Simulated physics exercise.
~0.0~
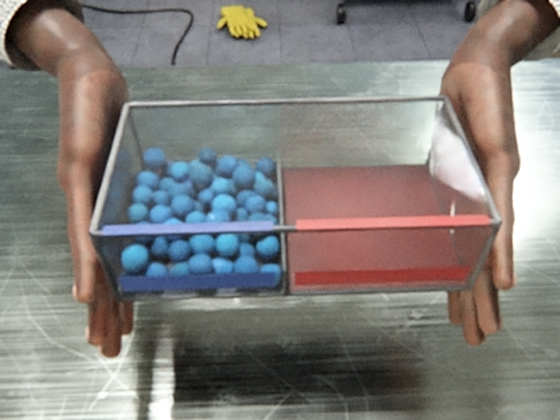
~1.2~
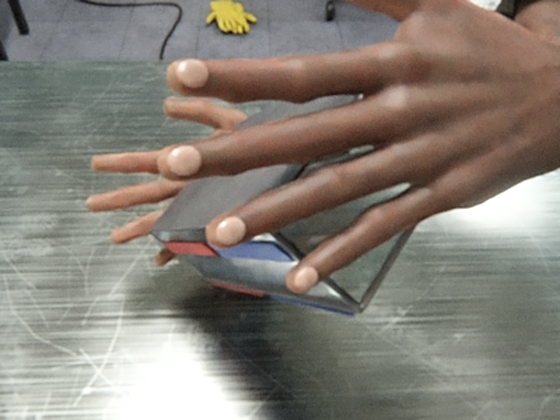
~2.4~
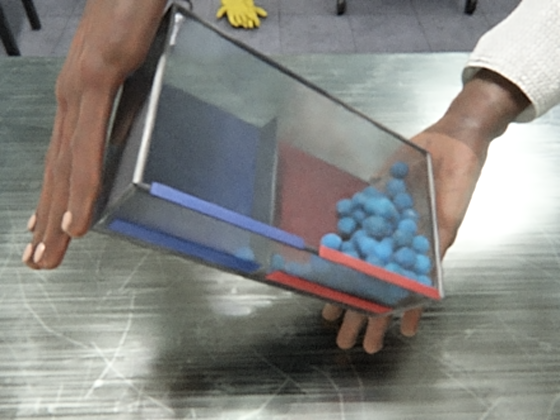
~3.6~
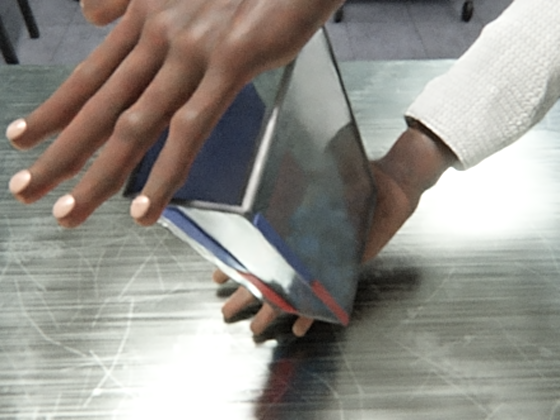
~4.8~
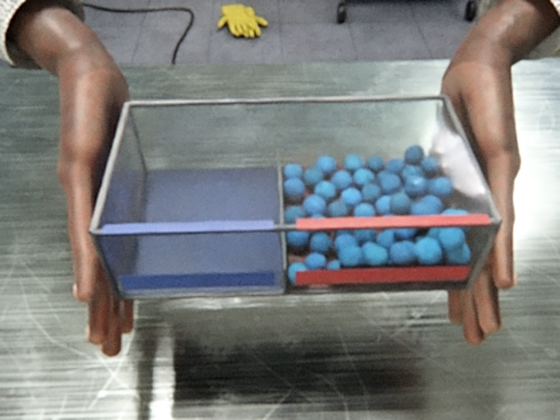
At first, two hands hold a clear, closed box level above a scratched metal table, with a heap of small blue balls filling the blue half on the left and the red half on the right empty. The hands then turn the box steeply, and one hand's spread fingers hide much of it. As it comes partway back, the balls are seen gathered at the lower right, in the red half. The hands tip it steeply once more, then bring it level again. It ends with the balls spread across the red half and the blue half empty.
